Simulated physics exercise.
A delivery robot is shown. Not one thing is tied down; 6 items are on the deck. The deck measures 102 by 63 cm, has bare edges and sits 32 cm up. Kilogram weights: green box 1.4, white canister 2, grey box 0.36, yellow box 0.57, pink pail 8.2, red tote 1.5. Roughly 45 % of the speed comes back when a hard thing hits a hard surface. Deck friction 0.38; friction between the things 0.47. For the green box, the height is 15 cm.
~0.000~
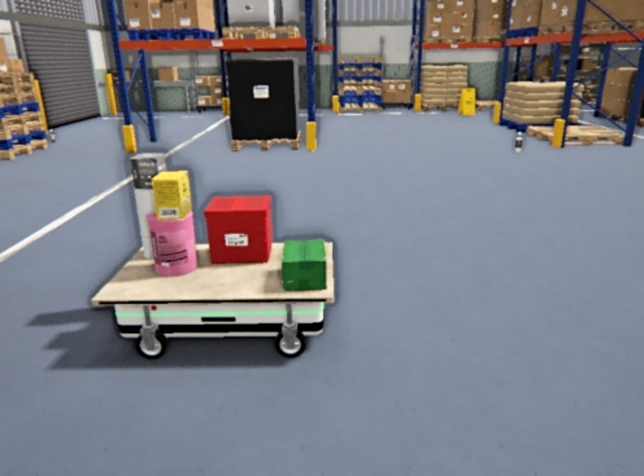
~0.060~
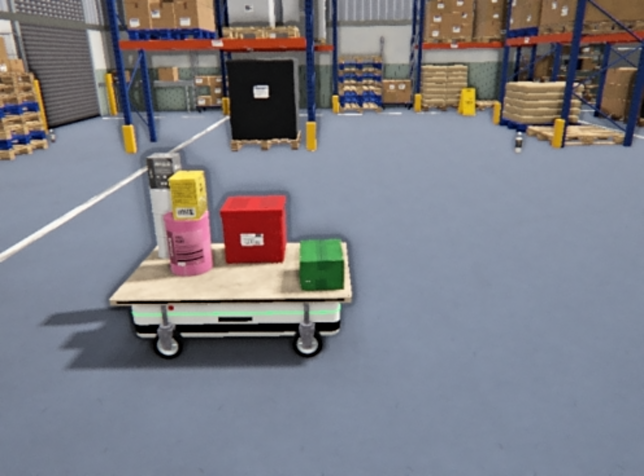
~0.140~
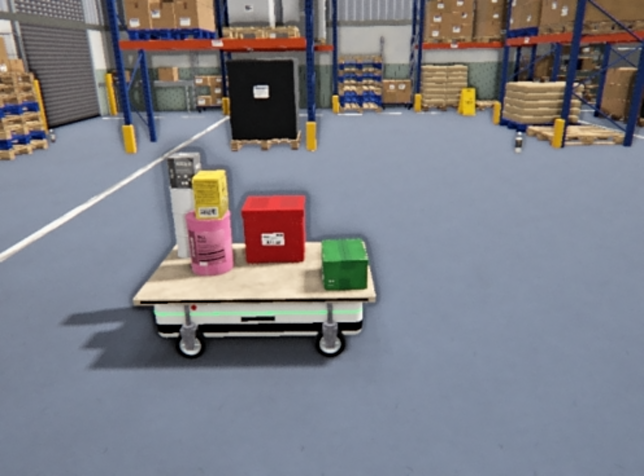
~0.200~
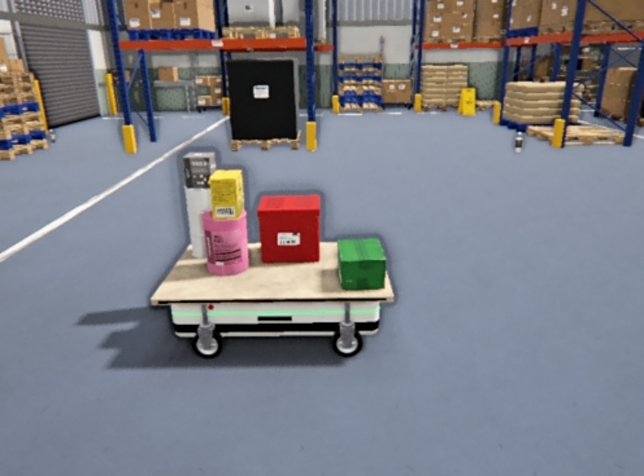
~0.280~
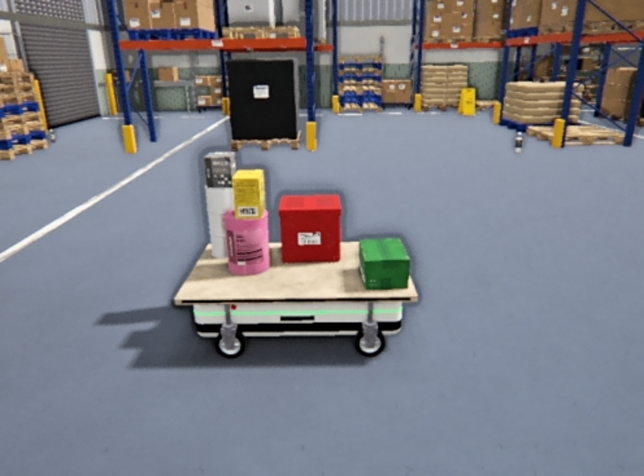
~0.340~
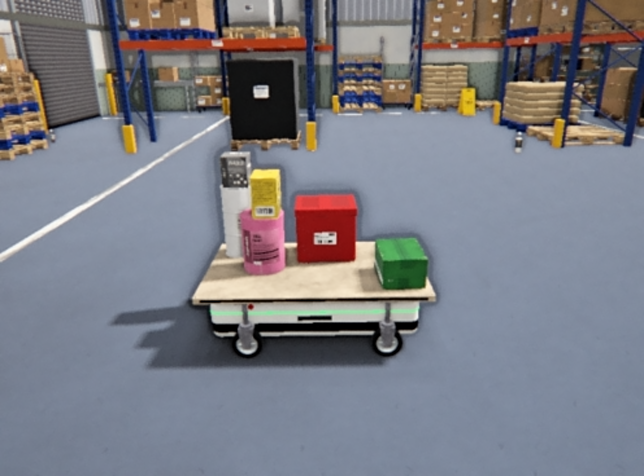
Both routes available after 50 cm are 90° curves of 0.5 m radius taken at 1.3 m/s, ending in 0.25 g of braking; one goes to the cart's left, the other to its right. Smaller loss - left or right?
Honestly, I'd send it to port - less to pick up after.
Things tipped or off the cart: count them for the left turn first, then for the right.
Heading left gives 1 while heading right gives 4.
Turning left. Around 0.64 s, cart has run 83 cm, turned 21°; green box shifted 18 cm near (480, 252); red tote shifted 7 cm.
Around 0.94 s, cart has run 122 cm, turned 66°; green box now off the cart; red tote shifted 22 cm.
Around 1.24 s, cart has run 161 cm, turned 90°; red tote shifted 27 cm.
Finally (2.2 s), off the cart, green box; not toppled but over 10 cm from the start, red tote; the other 4 still in place (within 10 cm). Final places as that camera would see them, green box near (511, 272), white canister near (346, 185).
Turning right instead, green box, white canister, grey box and red tote tipped over or off the cart, 4 of 6 in all.
